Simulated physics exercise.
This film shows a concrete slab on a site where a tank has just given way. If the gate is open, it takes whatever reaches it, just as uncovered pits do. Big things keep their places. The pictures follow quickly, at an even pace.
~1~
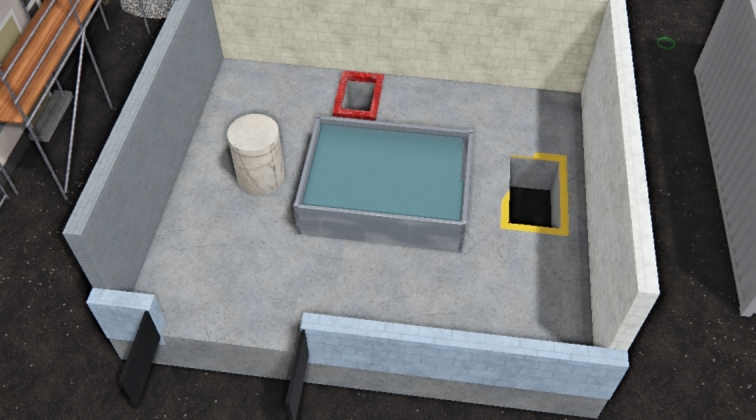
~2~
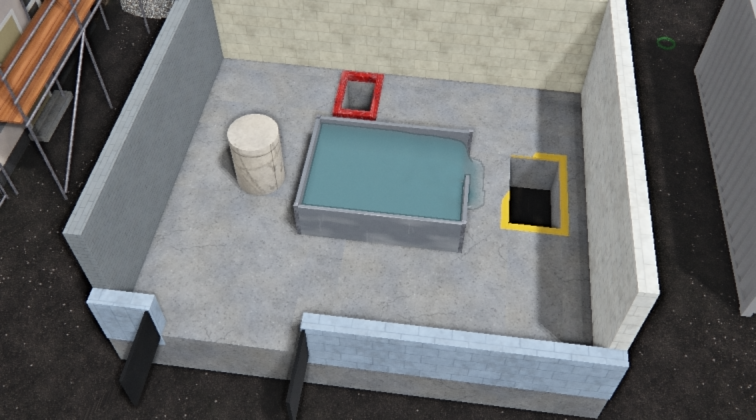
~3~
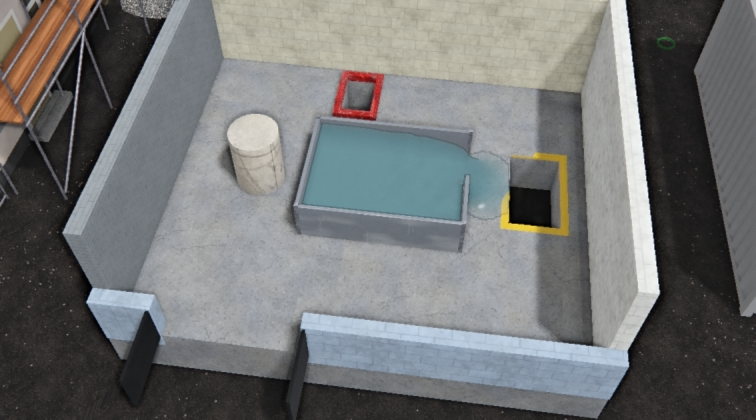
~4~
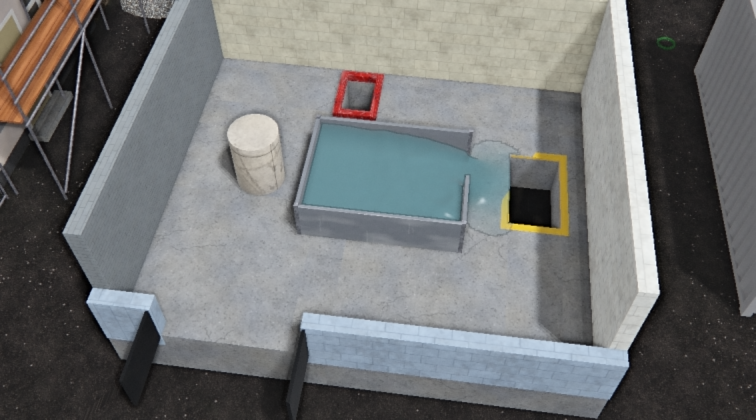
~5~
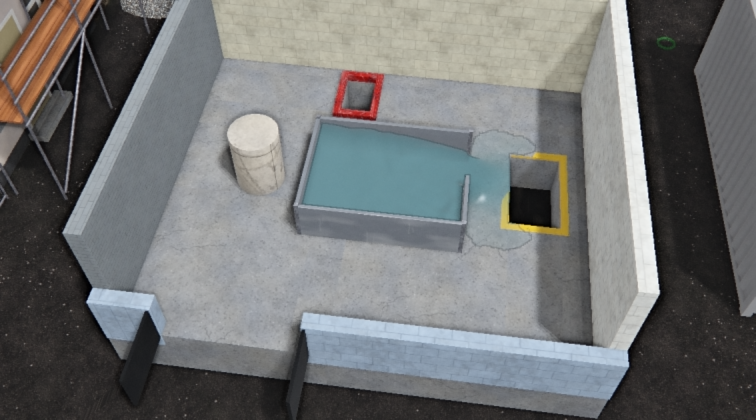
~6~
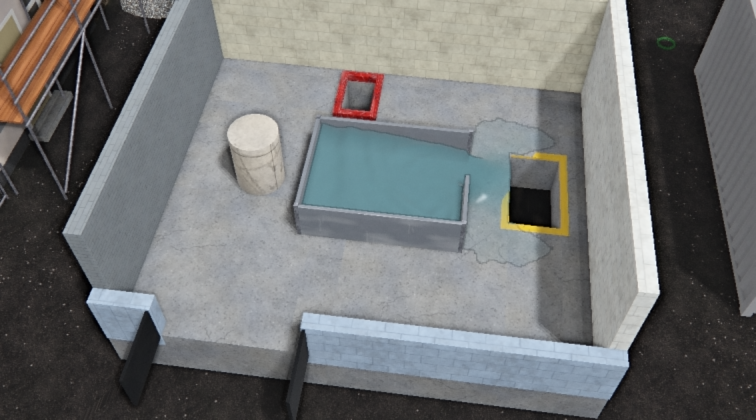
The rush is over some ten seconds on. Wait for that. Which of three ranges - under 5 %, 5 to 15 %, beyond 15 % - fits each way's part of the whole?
As I see it, the gate ends up low - beneath five per cent; the red pit ends up low - beneath five per cent; the yellow pit ends up high - past fifteen per cent.
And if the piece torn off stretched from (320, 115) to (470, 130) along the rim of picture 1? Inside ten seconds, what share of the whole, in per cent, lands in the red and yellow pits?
In percent: Red 15, yellow 30.
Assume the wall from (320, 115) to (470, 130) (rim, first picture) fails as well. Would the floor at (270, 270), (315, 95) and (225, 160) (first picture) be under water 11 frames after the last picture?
Result, in sequence: Untouched by the flood; inundated; untouched by the flood.
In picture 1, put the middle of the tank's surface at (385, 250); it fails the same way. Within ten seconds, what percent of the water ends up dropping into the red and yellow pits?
Within ten seconds, red collects 0 percent of the total and yellow collects 45 percent.
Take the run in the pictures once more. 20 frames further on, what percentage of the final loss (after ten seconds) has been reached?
My reading is near 55 per cent.
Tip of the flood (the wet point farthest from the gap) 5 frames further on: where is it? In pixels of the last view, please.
Farthest reach: About (572, 111).
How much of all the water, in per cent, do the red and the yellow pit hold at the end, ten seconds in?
That's 0 per cent for the first and 72 per cent for the second.
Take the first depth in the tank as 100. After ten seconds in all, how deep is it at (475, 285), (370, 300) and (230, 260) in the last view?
Readings in order: Around 0, 0 and 0 %.
A moment on, water covers 5 % of the floor; the gate 0 %, the red pit 0 %, the yellow pit 15 %.
Next, water covers 10 % of the floor; the gate 0 %, the red pit 0 %, the yellow pit 27 %.
Then, water covers 10 % of the floor; the gate 0 %, the red pit 0 %, the yellow pit 41 %.
Later, water covers 25 % of the floor; the gate 0 %, the red pit 0 %, the yellow pit 57 %.
In the end, water covers 25 % of the floor; the gate 0 %, the red pit 0 %, the yellow pit 71 %.
